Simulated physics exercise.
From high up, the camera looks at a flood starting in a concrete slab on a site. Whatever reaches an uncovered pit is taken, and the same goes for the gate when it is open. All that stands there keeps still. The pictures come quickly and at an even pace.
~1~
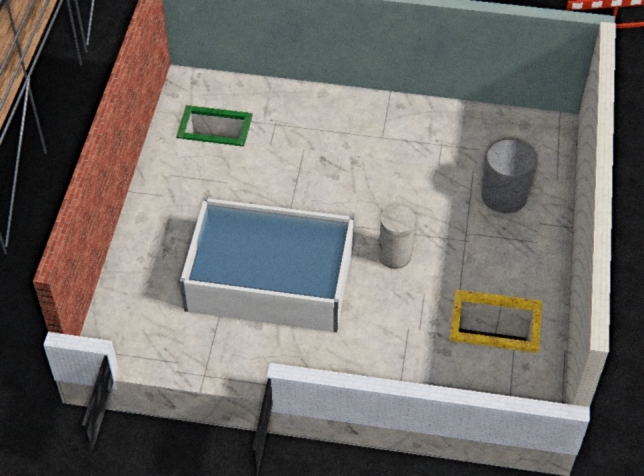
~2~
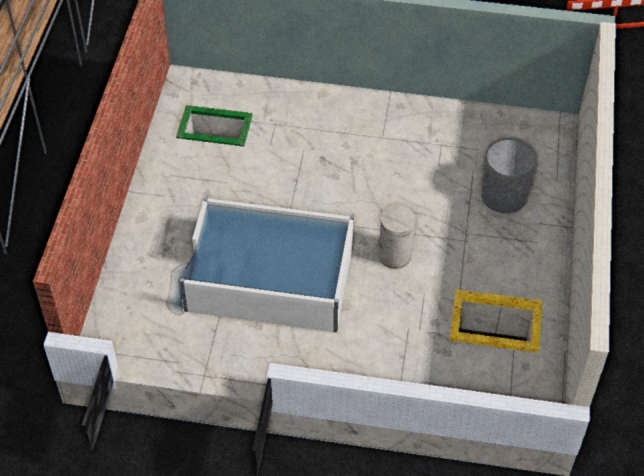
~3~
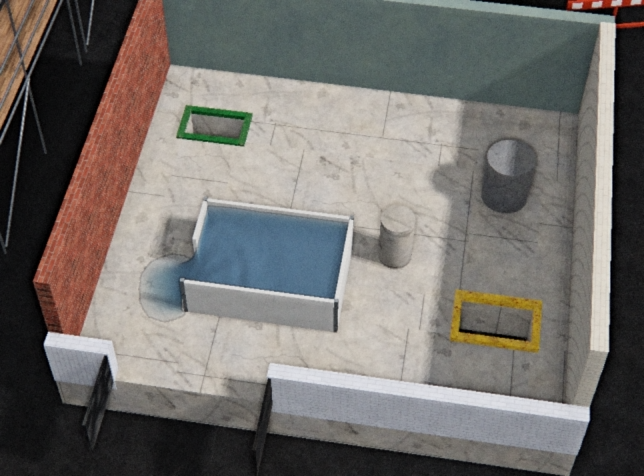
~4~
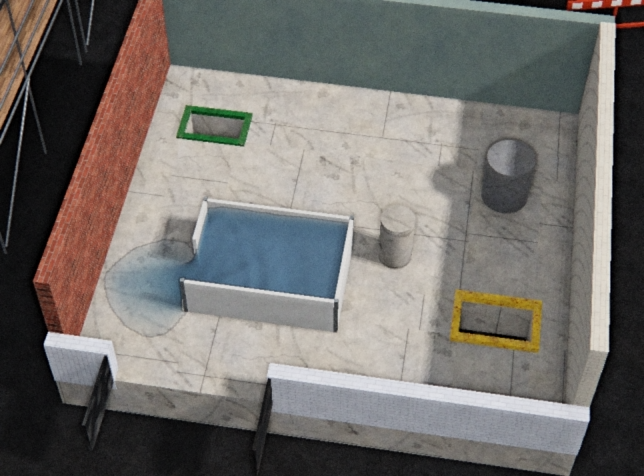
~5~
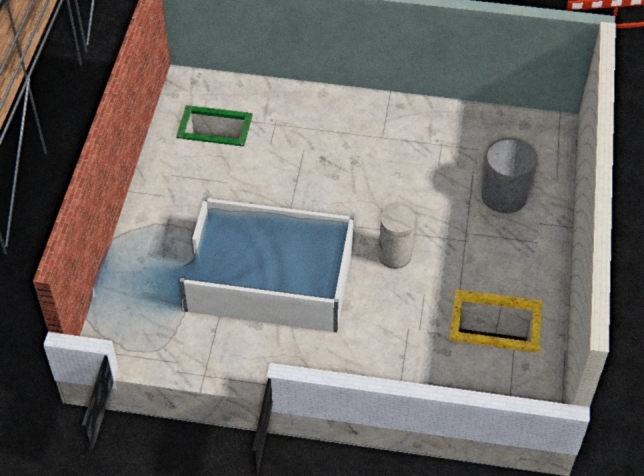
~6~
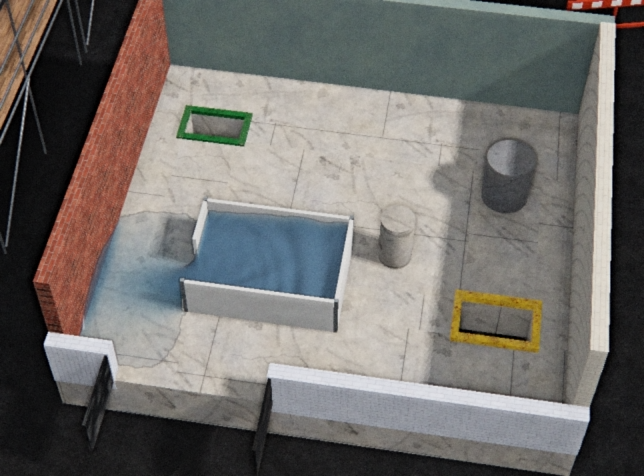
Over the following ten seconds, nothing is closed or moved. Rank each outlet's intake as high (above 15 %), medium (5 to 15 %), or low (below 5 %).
Intake: The gate is high; the green pit is medium; the yellow pit is low.
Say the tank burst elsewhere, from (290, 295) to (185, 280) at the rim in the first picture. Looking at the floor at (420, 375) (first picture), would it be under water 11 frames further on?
Lab note: Point logged as inundated.
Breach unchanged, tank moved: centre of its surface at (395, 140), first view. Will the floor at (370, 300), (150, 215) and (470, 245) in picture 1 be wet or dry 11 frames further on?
Spot 1 unwetted, spot 2 wetted, and spot 3 unwetted.
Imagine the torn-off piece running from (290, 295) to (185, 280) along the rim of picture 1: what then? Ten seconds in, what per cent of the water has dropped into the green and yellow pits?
For green it's about 0 per cent, and for yellow about 0 per cent.
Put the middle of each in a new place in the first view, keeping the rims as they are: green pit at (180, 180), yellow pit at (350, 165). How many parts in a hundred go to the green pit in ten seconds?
Note: Green pit, 14 percent.
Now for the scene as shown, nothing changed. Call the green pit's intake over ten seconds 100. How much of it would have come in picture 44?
Some 80 per cent.
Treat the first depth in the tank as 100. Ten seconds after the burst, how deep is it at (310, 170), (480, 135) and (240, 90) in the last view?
Around 4, 4 and 4 %.
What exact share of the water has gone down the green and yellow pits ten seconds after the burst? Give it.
The first comes to roughly 8 percent, the second to roughly 0 percent.
A moment on, water covers 10 % of the floor; the gate 0 %, the green pit 0 %, the yellow pit 0 %.
Next, water covers 20 % of the floor; the gate 1 %, the green pit 0 %, the yellow pit 0 %.
Then, water covers 40 % of the floor; the gate 5 %, the green pit 3 %, the yellow pit 0 %.
Later, water covers 60 % of the floor; the gate 13 %, the green pit 7 %, the yellow pit 0 %.
In the end, water covers 90 % of the floor; the gate 20 %, the green pit 8 %, the yellow pit 0 %.
